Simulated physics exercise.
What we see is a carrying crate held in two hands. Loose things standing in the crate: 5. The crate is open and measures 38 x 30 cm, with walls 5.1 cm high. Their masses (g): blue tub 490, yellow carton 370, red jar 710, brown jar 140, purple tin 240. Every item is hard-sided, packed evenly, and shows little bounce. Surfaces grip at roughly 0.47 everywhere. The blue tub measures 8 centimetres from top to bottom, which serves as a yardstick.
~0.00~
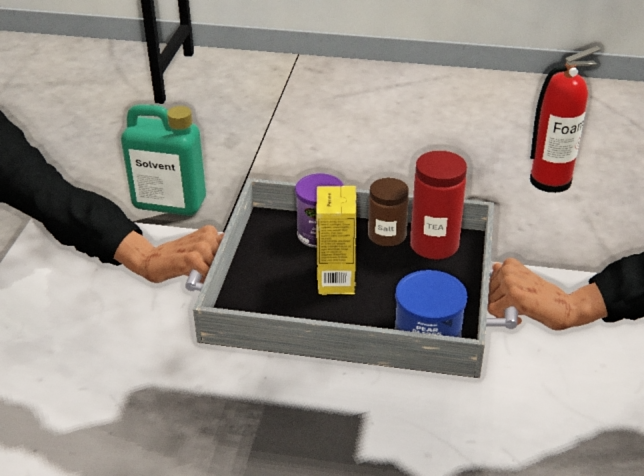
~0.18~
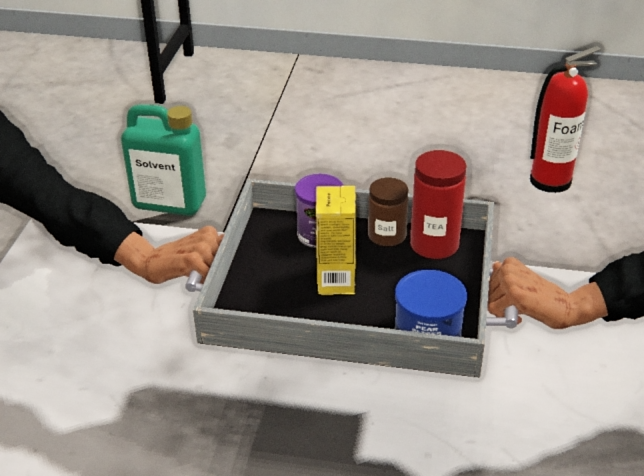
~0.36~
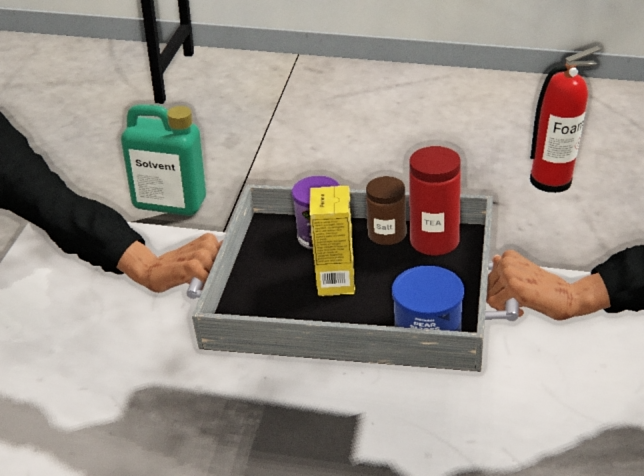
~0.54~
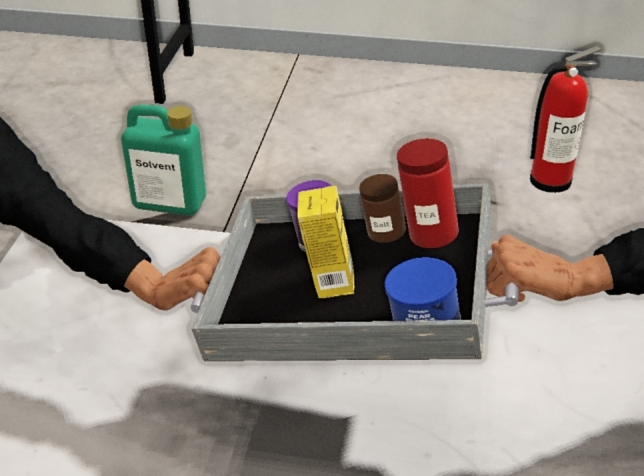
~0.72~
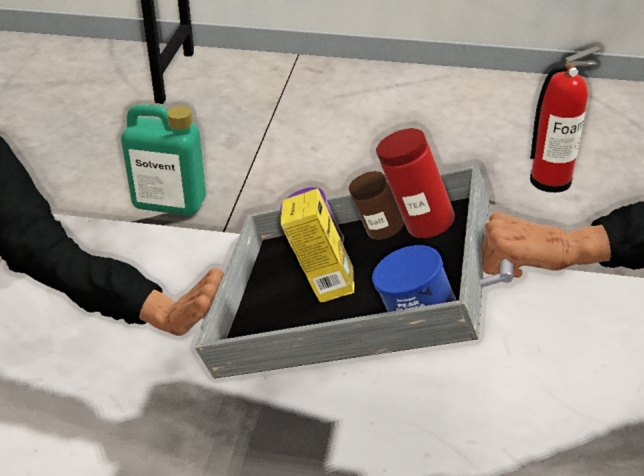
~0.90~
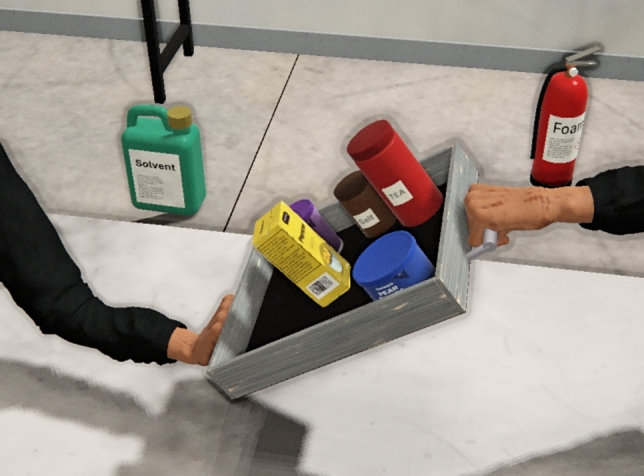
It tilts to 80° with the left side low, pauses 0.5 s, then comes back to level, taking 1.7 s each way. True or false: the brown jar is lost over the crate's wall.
False.
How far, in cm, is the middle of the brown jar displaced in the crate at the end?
It ends about 20 centimetres from where it started.
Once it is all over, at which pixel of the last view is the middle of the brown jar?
Close to (266, 197).
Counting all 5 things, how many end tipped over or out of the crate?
Count: 3.
Around 1.30 s, tip 66°, left side down; yellow carton now out of the crate; brown jar tipped 5° against what carries it near (316, 254); blue tub tipped 22° against what carries it.
Around 2.40 s, tip 79°, left side down; blue tub and red jar now out of the crate; brown jar shifted 20 cm near (320, 294); purple tin shifted 10 cm.
Around 3.30 s, tip 27°, left side down; brown jar shifted 20 cm near (266, 235); purple tin shifted 12 cm.
Finally (4.5 s), out of the crate, blue tub, yellow carton and red jar; not toppled but over 5 cm from the start, brown jar and purple tin. In the last view, brown jar near (266, 197).
